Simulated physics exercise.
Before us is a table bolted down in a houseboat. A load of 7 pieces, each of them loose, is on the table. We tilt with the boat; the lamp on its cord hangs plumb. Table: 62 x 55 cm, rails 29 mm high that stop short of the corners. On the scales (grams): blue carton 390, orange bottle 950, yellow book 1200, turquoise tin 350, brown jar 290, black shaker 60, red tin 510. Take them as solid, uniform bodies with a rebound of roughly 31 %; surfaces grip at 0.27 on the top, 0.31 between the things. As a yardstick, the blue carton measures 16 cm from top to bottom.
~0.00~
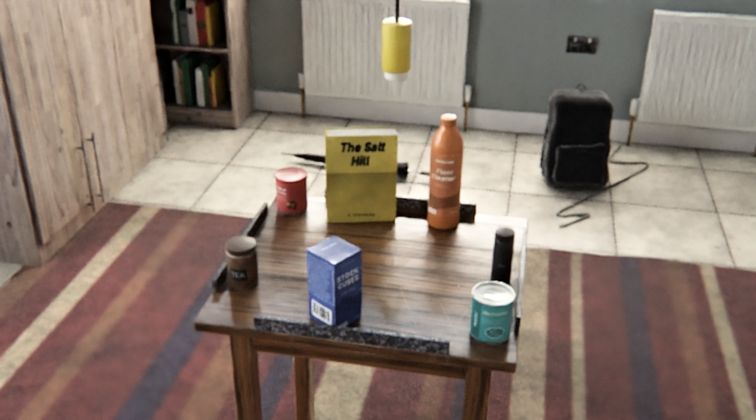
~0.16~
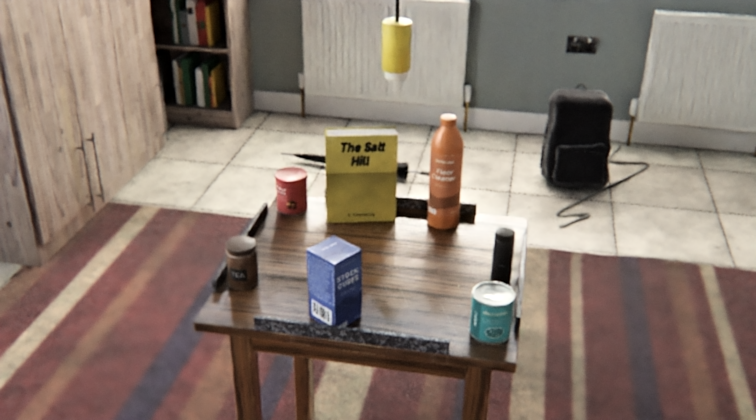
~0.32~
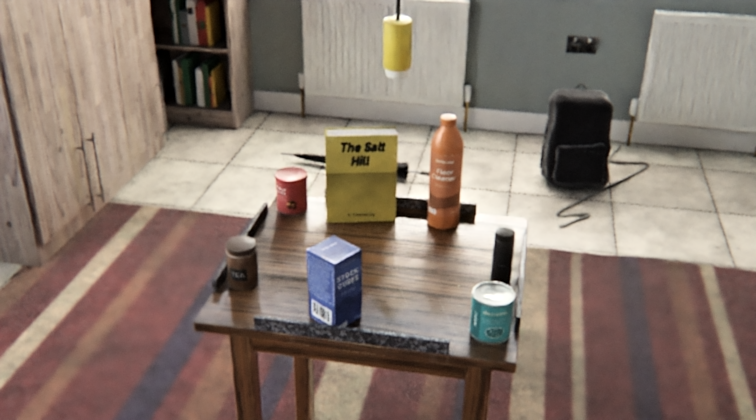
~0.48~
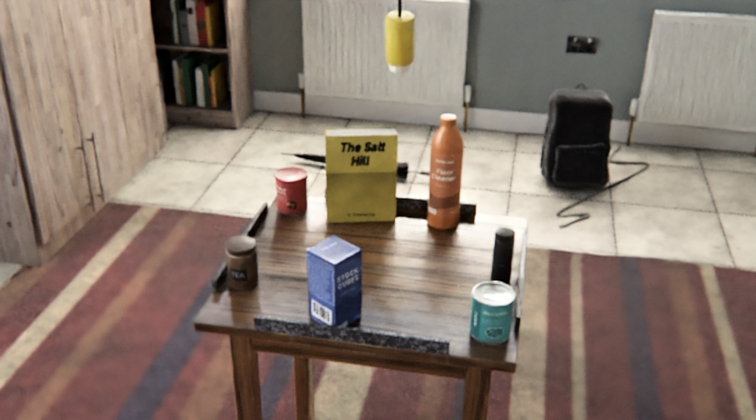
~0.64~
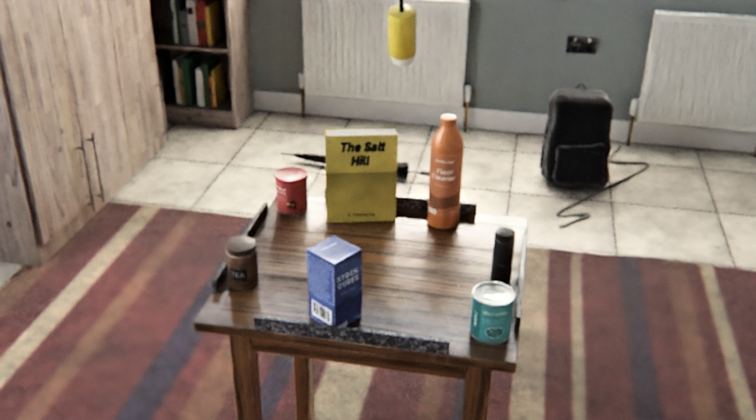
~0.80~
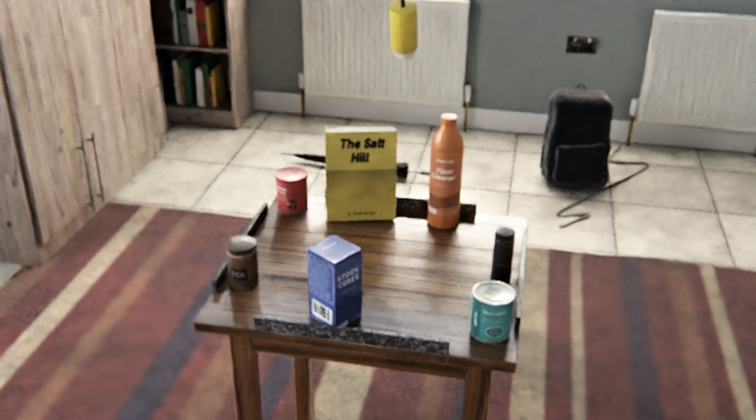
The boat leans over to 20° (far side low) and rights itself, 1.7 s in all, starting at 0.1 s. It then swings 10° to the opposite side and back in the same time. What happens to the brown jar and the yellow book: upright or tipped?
The brown jar stays upright and the yellow book tips over.
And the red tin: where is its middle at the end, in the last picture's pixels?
Around (332, 349).
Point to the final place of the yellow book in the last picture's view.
At about (437, 285).
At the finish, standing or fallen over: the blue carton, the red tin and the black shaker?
The blue carton keeps standing; the red tin topples; the black shaker keeps standing.
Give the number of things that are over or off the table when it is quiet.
In all, 2.
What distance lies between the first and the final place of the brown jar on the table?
Some 16 cm.
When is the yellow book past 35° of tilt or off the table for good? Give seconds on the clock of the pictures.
Near 1.0 s.
Around 1.10 s, heel 19°, far side down; yellow book now off the table; brown jar shifted 5 cm near (250, 251); blue carton shifted 5 cm.
Around 1.30 s, heel 13°, far side down; red tin now off the table; brown jar shifted 11 cm near (259, 237); blue carton shifted 12 cm.
Around 1.50 s, heel 6°, far side down; brown jar shifted 15 cm near (265, 228); black shaker shifted 15 cm; blue carton shifted 16 cm.
Around 1.90 s, boat level; brown jar shifted 16 cm near (265, 227); blue carton shifted 17 cm; black shaker shifted 16 cm.
Finally (4.0 s), off the table and tipped over, yellow book and red tin; not toppled but over 5 cm from the start, blue carton, turquoise tin, brown jar and black shaker; orange bottle still in place (within 5 cm). Final places as that camera would see them, brown jar near (265, 227), yellow book near (437, 285).
